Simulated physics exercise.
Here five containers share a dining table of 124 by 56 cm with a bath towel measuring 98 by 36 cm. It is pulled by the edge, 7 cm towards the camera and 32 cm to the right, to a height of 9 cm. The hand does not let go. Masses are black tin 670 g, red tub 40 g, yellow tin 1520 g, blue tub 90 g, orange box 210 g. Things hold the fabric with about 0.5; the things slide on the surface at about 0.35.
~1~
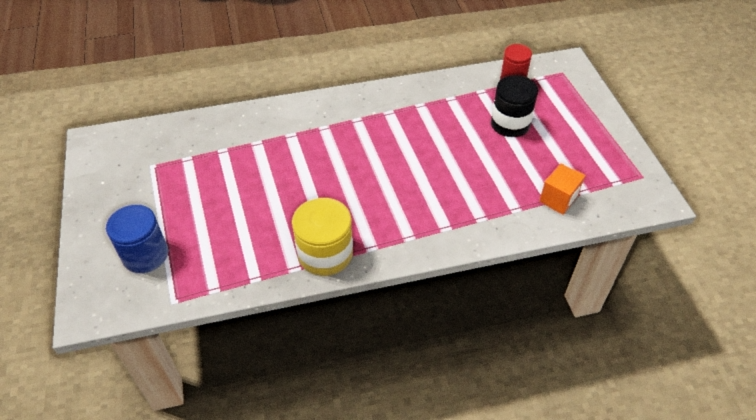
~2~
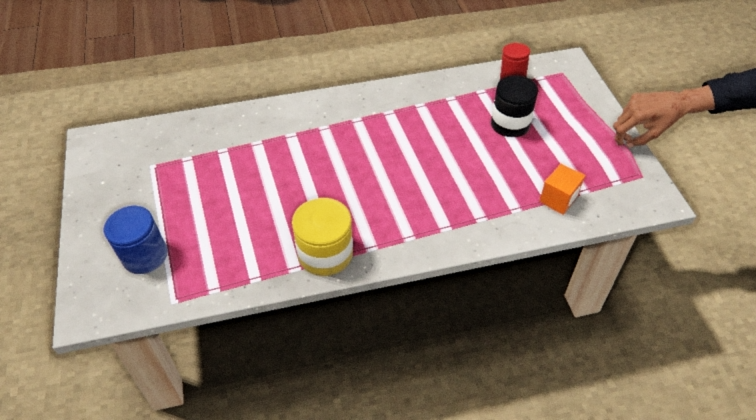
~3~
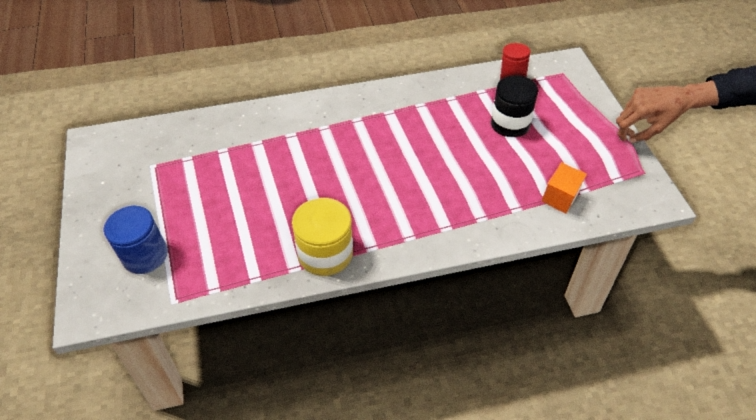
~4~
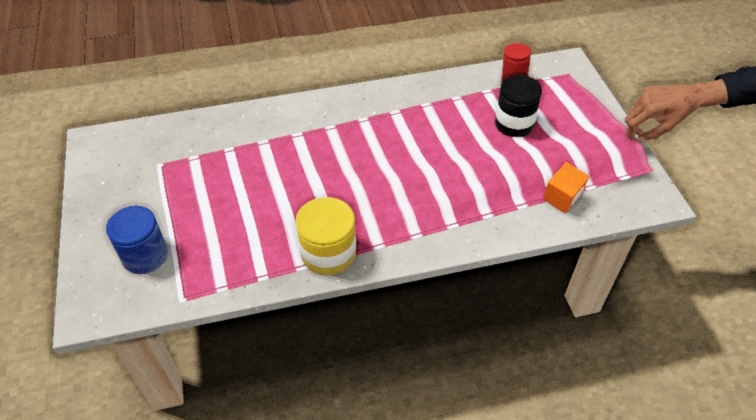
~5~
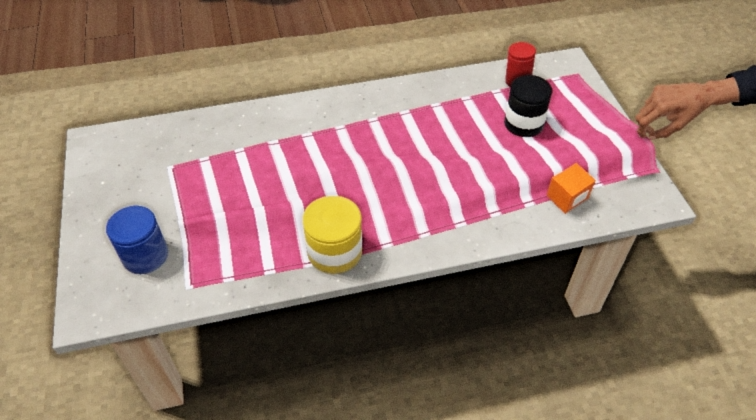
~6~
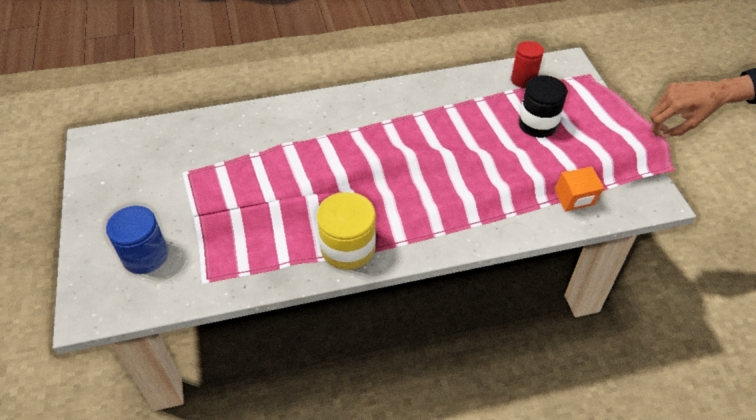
A hand pulling a pink-and-white striped towel rightward across a table, shifting the yellow, black, orange and red containers as the blue tub stays still.
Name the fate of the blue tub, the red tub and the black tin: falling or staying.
In order: The blue tub stays on; the red tub remains up there; the black tin goes over the edge.
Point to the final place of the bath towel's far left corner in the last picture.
At about (338, 115).
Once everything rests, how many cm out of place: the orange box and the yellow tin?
About: Orange box 15 cm, yellow tin 35 cm.
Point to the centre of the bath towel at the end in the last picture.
Around (561, 169).
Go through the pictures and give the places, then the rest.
The first picture shows blue tub (130, 223); red tub (518, 52); black tin (518, 88); bath towel corners (172, 305) (150, 166) (562, 73) (644, 178).
The second picture shows red tub (518, 51); bath towel corners (172, 305) (150, 166); grip (623, 144).
The third picture shows bath towel corners (172, 305) (150, 166); grip (626, 139).
The fourth picture shows black tin (522, 88); yellow tin (325, 219); bath towel corners (180, 303) (157, 165); grip (635, 138).
The fifth picture shows orange box (574, 177); black tin (532, 88); red tub (523, 50); bath towel corners (186, 290) (168, 167); grip (646, 136).
The sixth picture shows blue tub (130, 224); red tub (530, 49); black tin (547, 88); bath towel corners (202, 284) (183, 173) (590, 74); grip (660, 134).
Next, 90 % of the bath towel is still over the top; black tin 16 cm off its start, red tub 5 cm off its start, yellow tin 14 cm off its start.
Then, 80 % of the bath towel is still over the top; black tin 27 cm off its start, red tub 5 cm off its start, yellow tin 23 cm off its start.
After that, 75 % of the bath towel is still over the top; black tin 36 cm off its start at (676, 121), red tub 5 cm off its start at (540, 55), yellow tin 29 cm off its start at (472, 183).
Later, 70 % of the bath towel is still over the top; black tin over the edge, red tub 5 cm off its start, yellow tin 33 cm off its start.
At the end, 70 % of the bath towel is still over the top; black tin over the edge, red tub 5 cm off its start at (540, 55), blue tub 0 cm off its start at (130, 224), yellow tin 33 cm off its start at (492, 179).
